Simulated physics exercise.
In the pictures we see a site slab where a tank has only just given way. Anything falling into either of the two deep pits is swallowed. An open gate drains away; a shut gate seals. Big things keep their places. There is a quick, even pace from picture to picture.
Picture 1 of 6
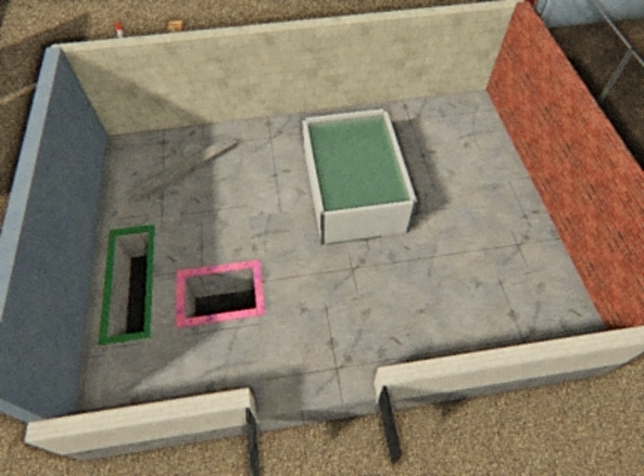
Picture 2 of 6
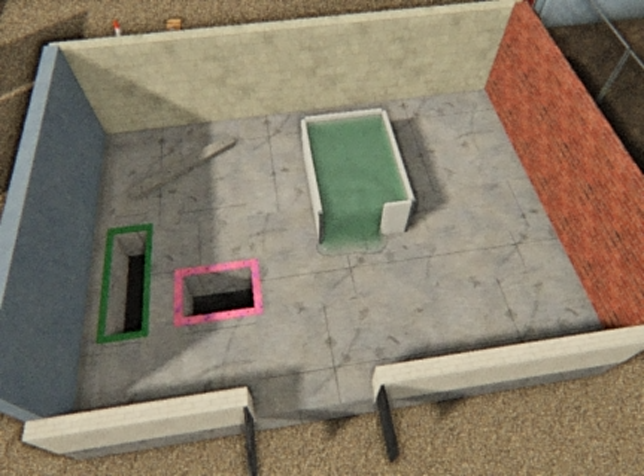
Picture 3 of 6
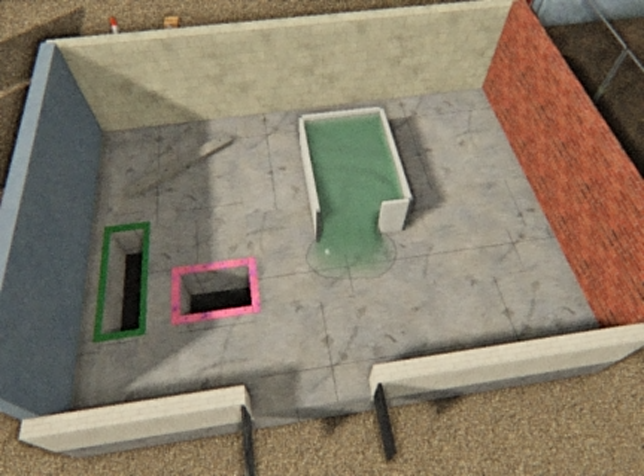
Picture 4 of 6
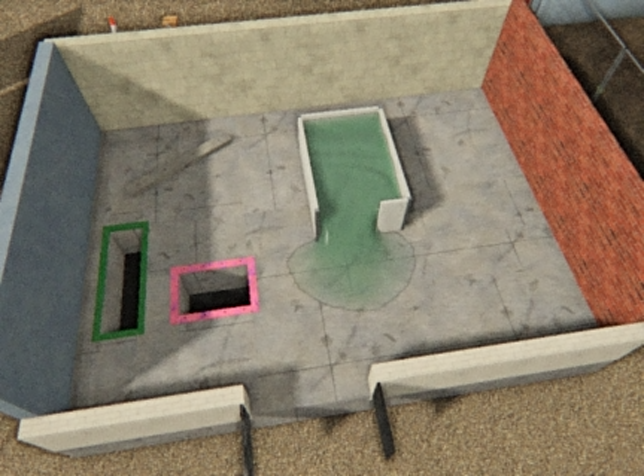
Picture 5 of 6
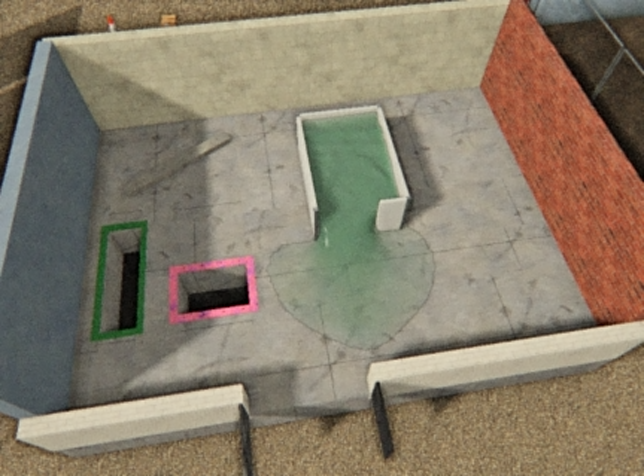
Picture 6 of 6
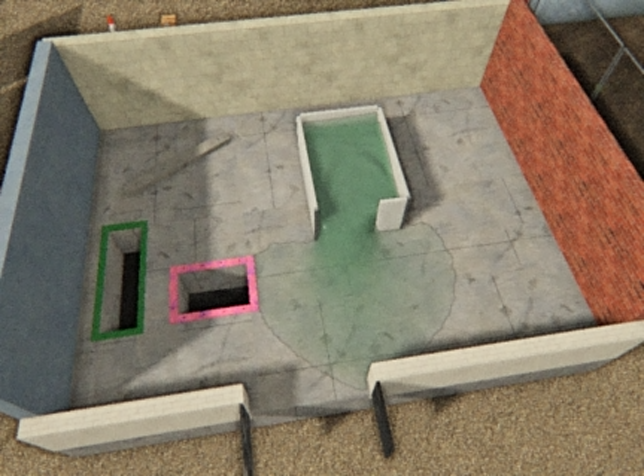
Walled concrete slab with a white-sided tank opening at its near end, green water pouring out and spreading across the floor.
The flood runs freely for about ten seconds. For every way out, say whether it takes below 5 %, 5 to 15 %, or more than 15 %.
It ends like this: The gate takes more than 15 %; the pink pit takes below 5 %; the green pit takes 5 to 15 %.
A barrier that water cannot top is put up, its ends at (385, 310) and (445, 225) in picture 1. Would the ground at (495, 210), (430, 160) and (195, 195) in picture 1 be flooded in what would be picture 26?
Running through them in order, the first comes out free from flooding, the second taken by the flood and the last free from flooding.
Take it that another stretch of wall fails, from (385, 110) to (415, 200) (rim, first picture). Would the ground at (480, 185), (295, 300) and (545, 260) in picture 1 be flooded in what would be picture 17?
In turn: Wet, no water, under water.
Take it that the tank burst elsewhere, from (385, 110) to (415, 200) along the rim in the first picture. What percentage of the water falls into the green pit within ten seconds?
About 15 percent ends up in the green pit, by my reckoning.
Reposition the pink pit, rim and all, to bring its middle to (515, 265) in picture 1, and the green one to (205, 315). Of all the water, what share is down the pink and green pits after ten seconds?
Pink has 8 parts of a hundred and green has 6.
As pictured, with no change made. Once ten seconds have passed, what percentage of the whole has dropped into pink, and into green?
I'd put them at roughly 2 and 8 per cent respectively.
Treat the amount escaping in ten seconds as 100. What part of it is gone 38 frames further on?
Close to 80 %.
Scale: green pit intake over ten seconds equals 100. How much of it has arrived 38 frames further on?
Roughly 50 per cent.
A moment on, water covers 25 % of the floor; the gate 4 %, the pink pit 0 %, the green pit 0 %.
Next, water covers 25 % of the floor; the gate 14 %, the pink pit 1 %, the green pit 0 %.
Then, water covers 35 % of the floor; the gate 24 %, the pink pit 1 %, the green pit 0 %.
Later, water covers 60 % of the floor; the gate 35 %, the pink pit 1 %, the green pit 4 %.
In the end, water covers 70 % of the floor; the gate 41 %, the pink pit 1 %, the green pit 8 %.
